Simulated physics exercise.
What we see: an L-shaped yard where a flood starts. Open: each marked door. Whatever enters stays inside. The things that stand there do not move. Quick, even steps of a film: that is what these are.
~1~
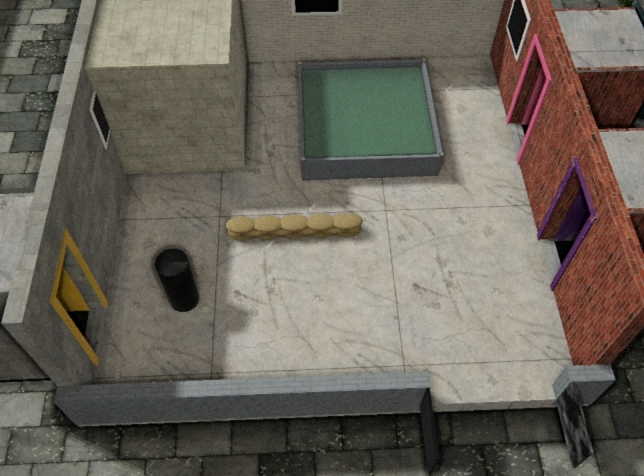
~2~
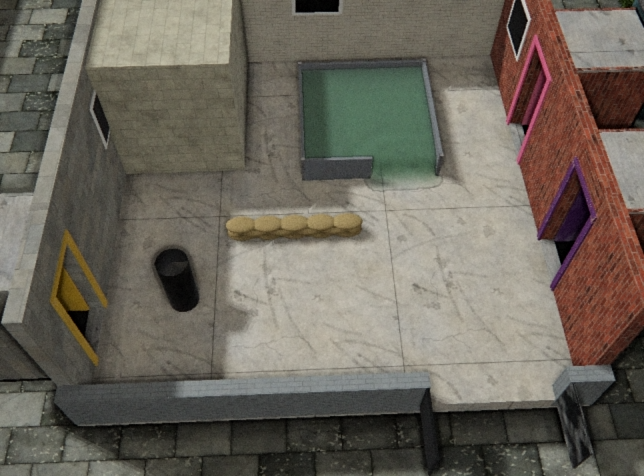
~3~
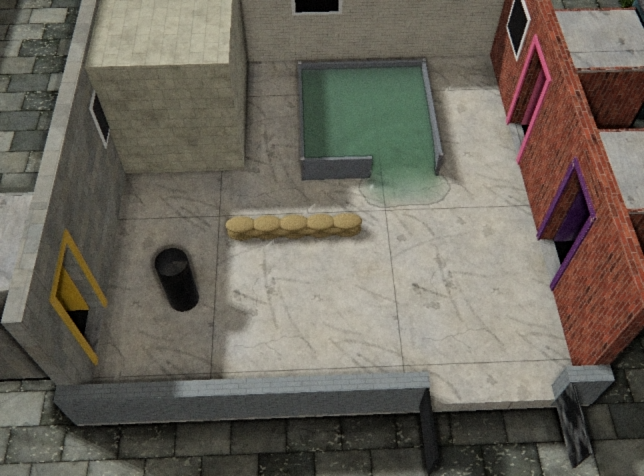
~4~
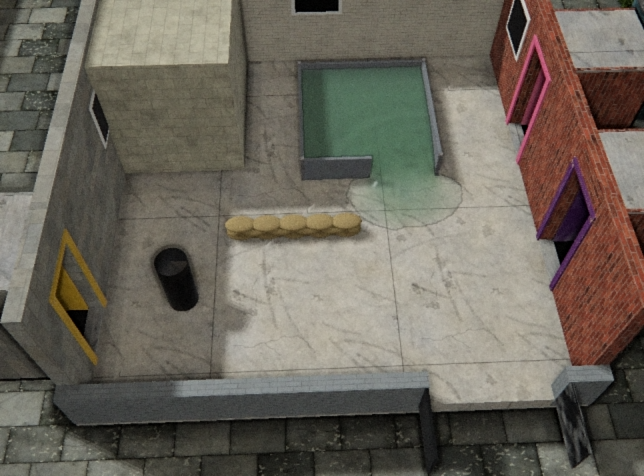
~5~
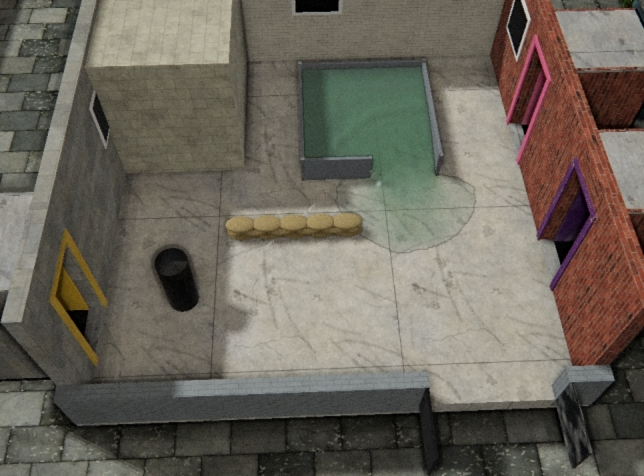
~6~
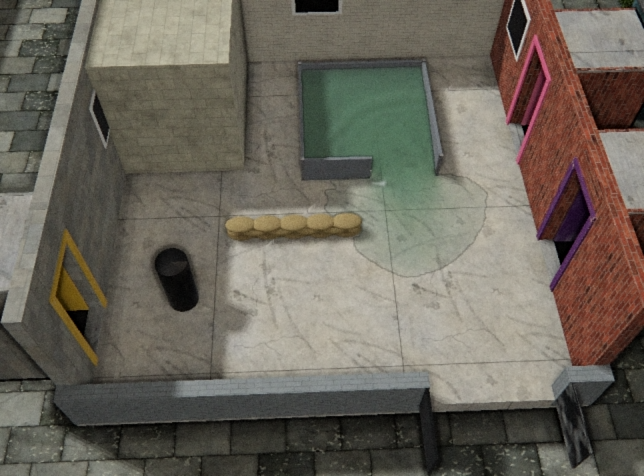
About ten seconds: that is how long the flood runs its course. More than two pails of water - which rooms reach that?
As I see it, the pink door ends up at or below the line. The yellow door ends up above the line. The purple door ends up above the line.
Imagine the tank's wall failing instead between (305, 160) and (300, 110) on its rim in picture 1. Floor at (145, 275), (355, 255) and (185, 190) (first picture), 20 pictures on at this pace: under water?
Submerged, bone-dry, submerged.
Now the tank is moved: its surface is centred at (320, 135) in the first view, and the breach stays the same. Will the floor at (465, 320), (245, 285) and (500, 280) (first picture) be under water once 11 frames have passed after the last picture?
Going through the three places: In the spill, out of reach, in the spill.
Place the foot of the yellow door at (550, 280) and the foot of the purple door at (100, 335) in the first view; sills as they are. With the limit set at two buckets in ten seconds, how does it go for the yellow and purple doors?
The yellow door exceeds it and the purple door exceeds it.
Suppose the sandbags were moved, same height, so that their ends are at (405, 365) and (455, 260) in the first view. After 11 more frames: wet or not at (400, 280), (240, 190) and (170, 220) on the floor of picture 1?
Result - soaked, still bare, still bare.
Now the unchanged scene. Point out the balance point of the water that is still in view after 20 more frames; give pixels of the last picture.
Near (386, 188) in the last view.
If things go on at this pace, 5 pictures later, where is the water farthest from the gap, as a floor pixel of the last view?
The farthest point of the front sits at (444, 377).
A moment on, water covers 20 % of the floor; the pink door not reached, the yellow door not reached, the purple door not reached.
Next, water covers 35 % of the floor; the pink door not reached, the yellow door not reached, the purple door under two buckets in.
Then, water covers 40 % of the floor; the pink door not reached, the yellow door not reached, the purple door over two buckets in.
Later, water covers 50 % of the floor; the pink door wet at the sill, nothing in, the yellow door under two buckets in, the purple door over two buckets in.
In the end, water covers 65 % of the floor; the pink door wet at the sill, nothing in, the yellow door over two buckets in, the purple door over two buckets in.
